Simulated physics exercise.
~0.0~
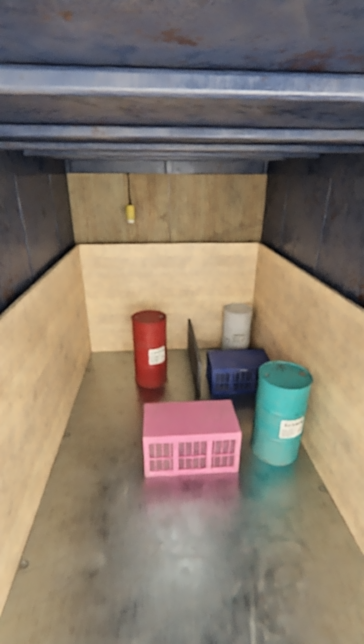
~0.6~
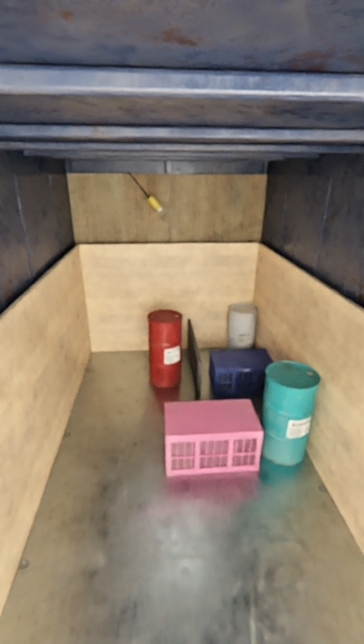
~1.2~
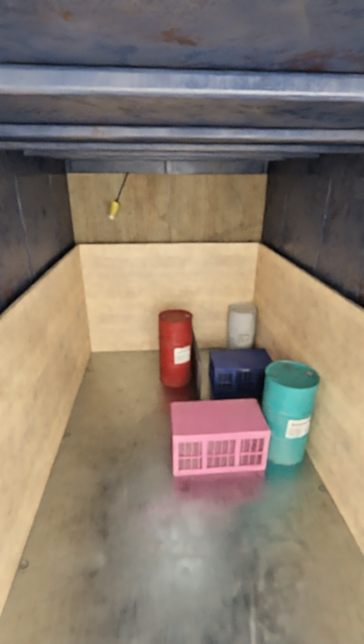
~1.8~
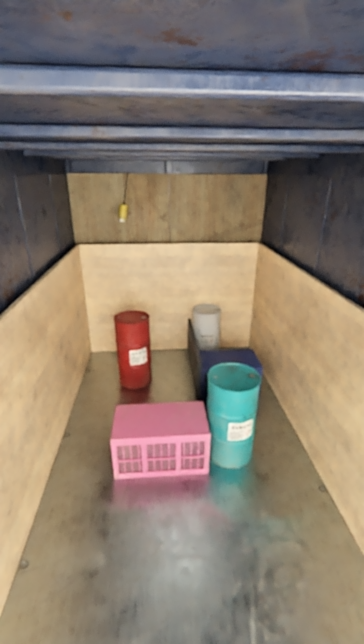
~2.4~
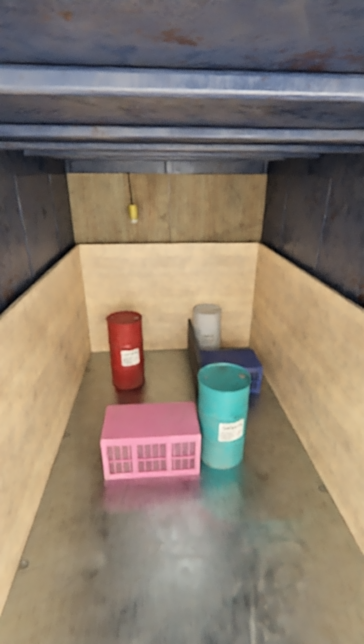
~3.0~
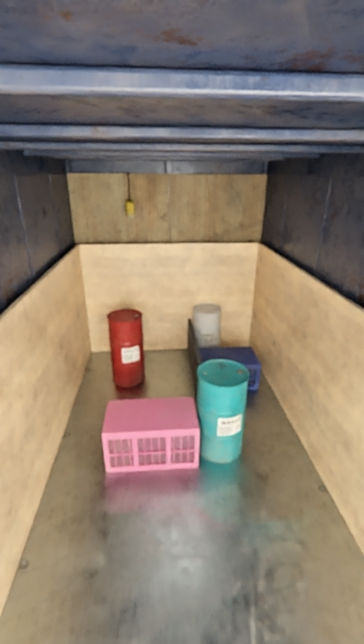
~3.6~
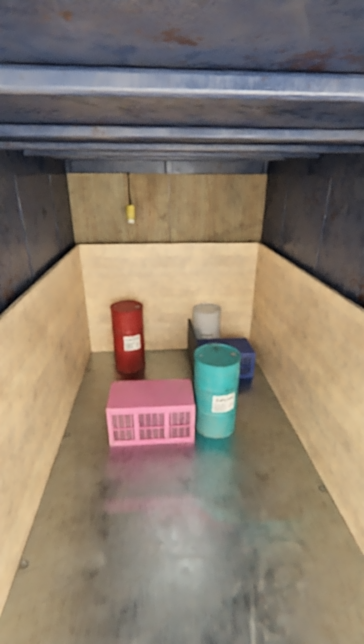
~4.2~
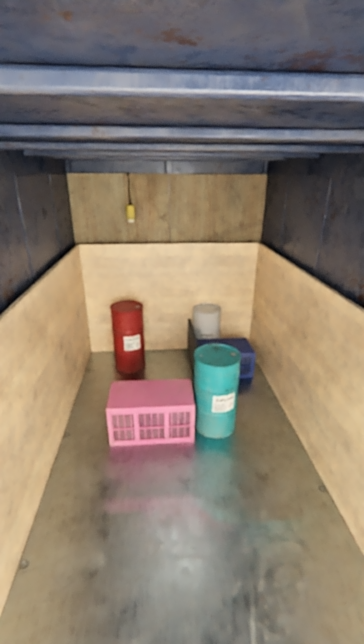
Five loose pieces slide about the floor of a wood-lined load bay, where a small yellow lamp hangs at the far end. First the red drum, white drum, turquoise drum and pink chest shift a little to the right, while the blue chest stays put, and the lamp swings. Then the whole load slides back left, the pink chest and turquoise drum travelling farthest. Next everything moves forwards, away from the viewer, the white drum only slightly. At last all five pieces rest closer to the far wall, with both chests flat and every drum still upright.
